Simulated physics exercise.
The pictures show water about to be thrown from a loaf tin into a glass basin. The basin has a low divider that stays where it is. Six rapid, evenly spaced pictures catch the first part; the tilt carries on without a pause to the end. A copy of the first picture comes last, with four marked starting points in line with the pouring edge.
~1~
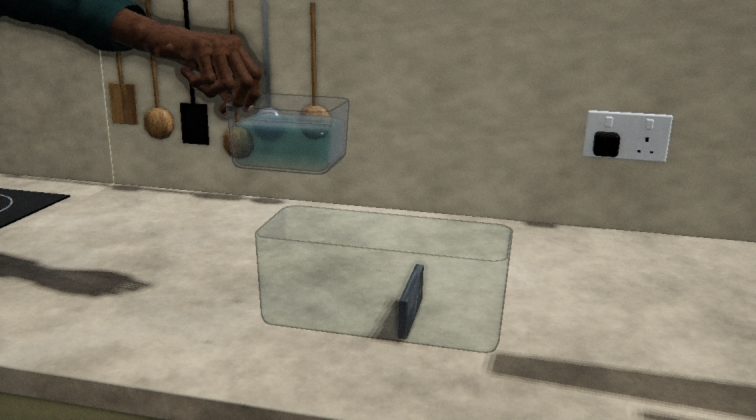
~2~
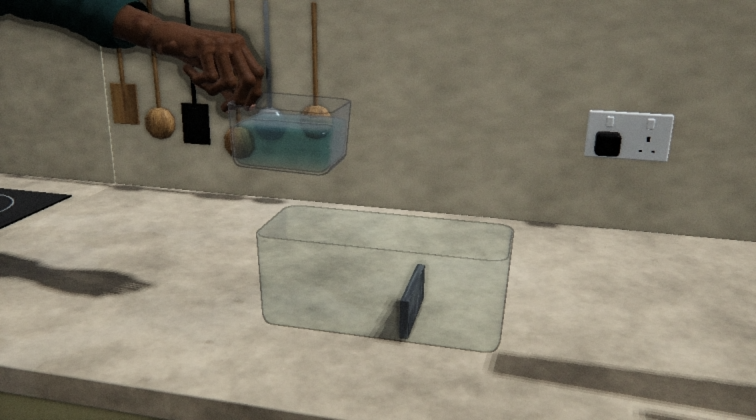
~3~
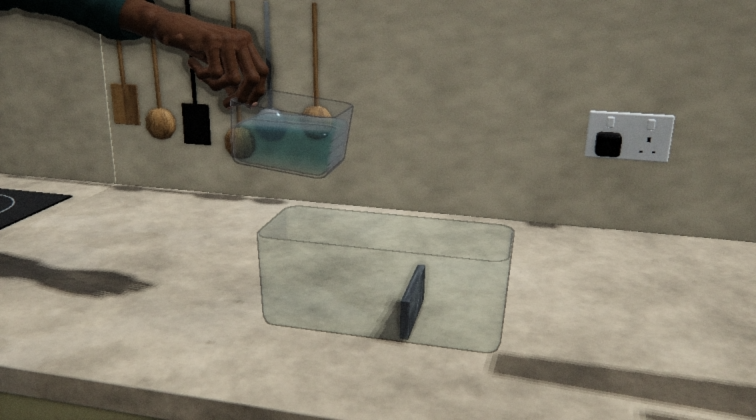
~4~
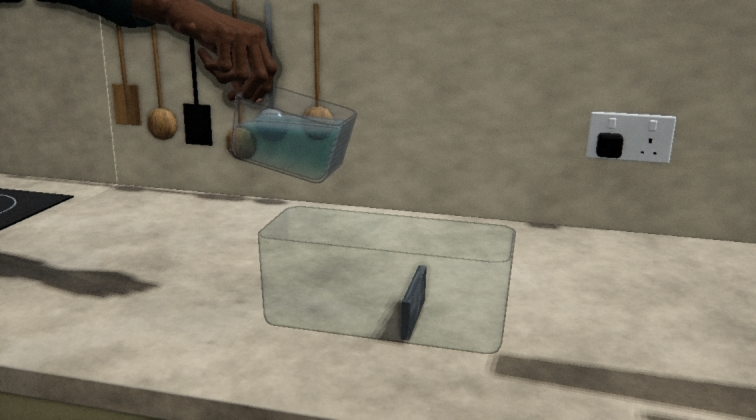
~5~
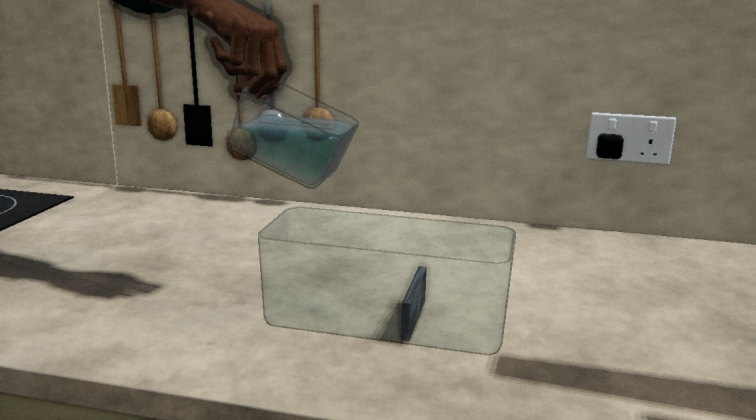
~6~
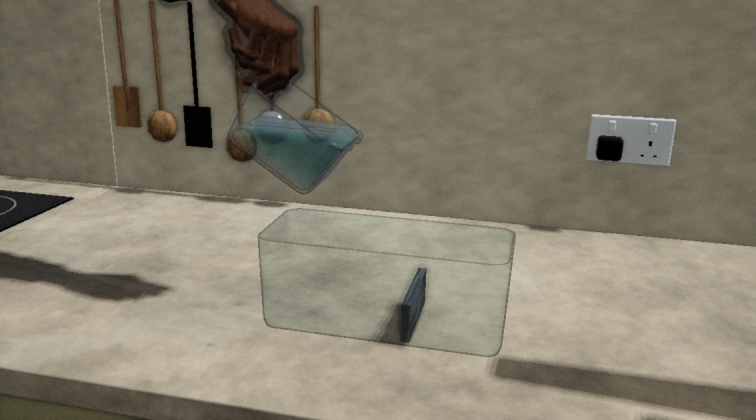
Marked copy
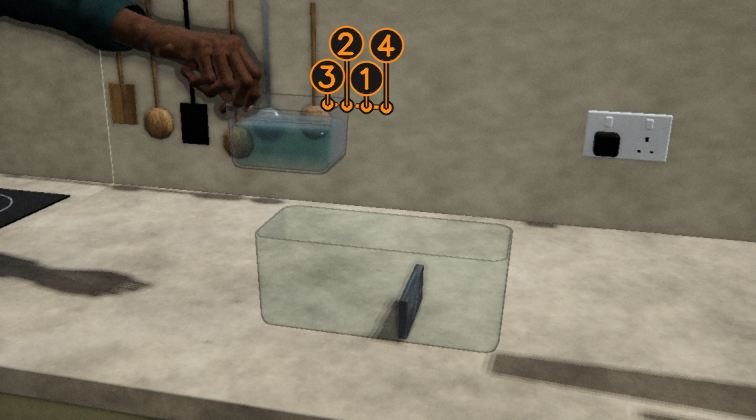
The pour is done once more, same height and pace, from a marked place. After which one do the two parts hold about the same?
Take 1.
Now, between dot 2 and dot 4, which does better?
It is 4.
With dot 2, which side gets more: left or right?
The left side.
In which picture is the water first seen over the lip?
Picture 6.
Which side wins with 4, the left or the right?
The right one.
In orange, 1 at (366, 106); 2 at (346, 105); 3 at (327, 104); 4 at (386, 107).
For dot 1, about 47 % ends left of the wall and 52 % right of it.
For dot 2, about 88 % ends left of the wall and 11 % right of it.
For dot 3, about 98 % ends left of the wall and 1 % right of it.
For dot 4, about 31 % ends left of the wall and 69 % right of it.
